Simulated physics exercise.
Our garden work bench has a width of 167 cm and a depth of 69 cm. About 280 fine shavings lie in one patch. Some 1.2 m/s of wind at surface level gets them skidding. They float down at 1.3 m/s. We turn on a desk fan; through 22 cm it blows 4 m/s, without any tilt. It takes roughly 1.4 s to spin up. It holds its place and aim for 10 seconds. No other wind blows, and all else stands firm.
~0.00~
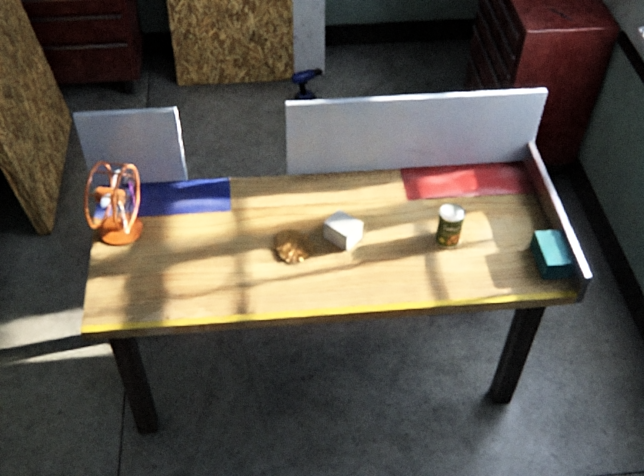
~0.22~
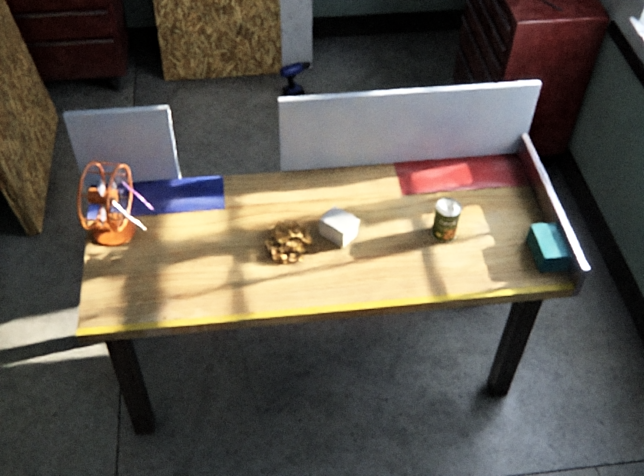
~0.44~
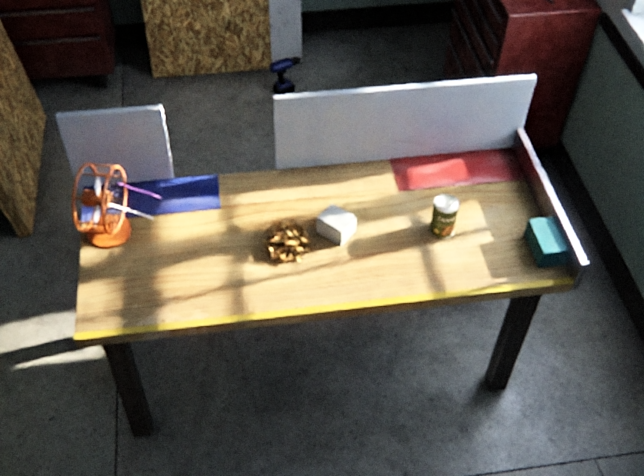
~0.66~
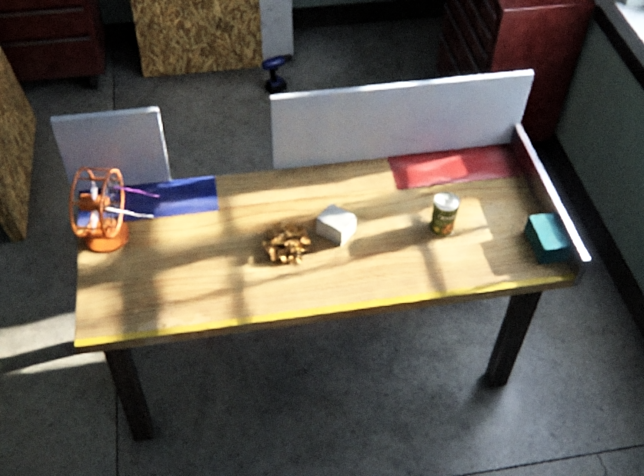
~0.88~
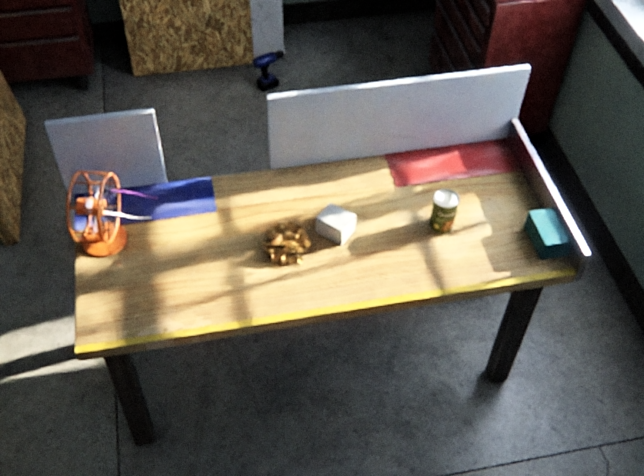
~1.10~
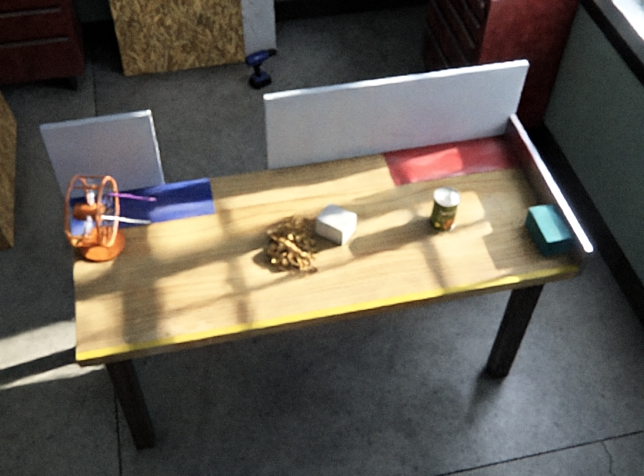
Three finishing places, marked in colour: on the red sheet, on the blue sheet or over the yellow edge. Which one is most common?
It is the yellow one.
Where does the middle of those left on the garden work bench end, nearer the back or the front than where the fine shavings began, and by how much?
Shift toward the far edge, approx. 25 cm.
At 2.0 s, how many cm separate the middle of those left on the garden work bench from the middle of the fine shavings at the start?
Around 40 cm from the start.
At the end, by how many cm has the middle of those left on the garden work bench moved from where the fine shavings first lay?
75 cm.
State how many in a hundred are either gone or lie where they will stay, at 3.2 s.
Estimated share: Near 70 %.
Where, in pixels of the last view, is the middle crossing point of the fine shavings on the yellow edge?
Midpoint of crossings, approx. (496, 285).
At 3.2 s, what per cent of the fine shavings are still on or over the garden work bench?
The remaining share is about 30 %.
After 2.0 s, 72 % are on the move or not yet settled, 5 % are on the red sheet, 51 % over the yellow edge and 0 % on the blue sheet; the middle of those still in play is near (405, 203).
After 3.2 s, 29 % are on the move or not yet settled, 14 % are on the red sheet, 71 % over the yellow edge and 0 % on the blue sheet; the middle of those still in play is near (427, 176).
After 5.5 s, 22 % are on the move or not yet settled, 16 % are on the red sheet, 76 % over the yellow edge and 0 % on the blue sheet; the middle of those still in play is near (449, 167).
After 10.0 s, at the end, 16 % are on the red sheet, 76 % over the yellow edge and 0 % on the blue sheet; the middle of those still in play is near (454, 164).
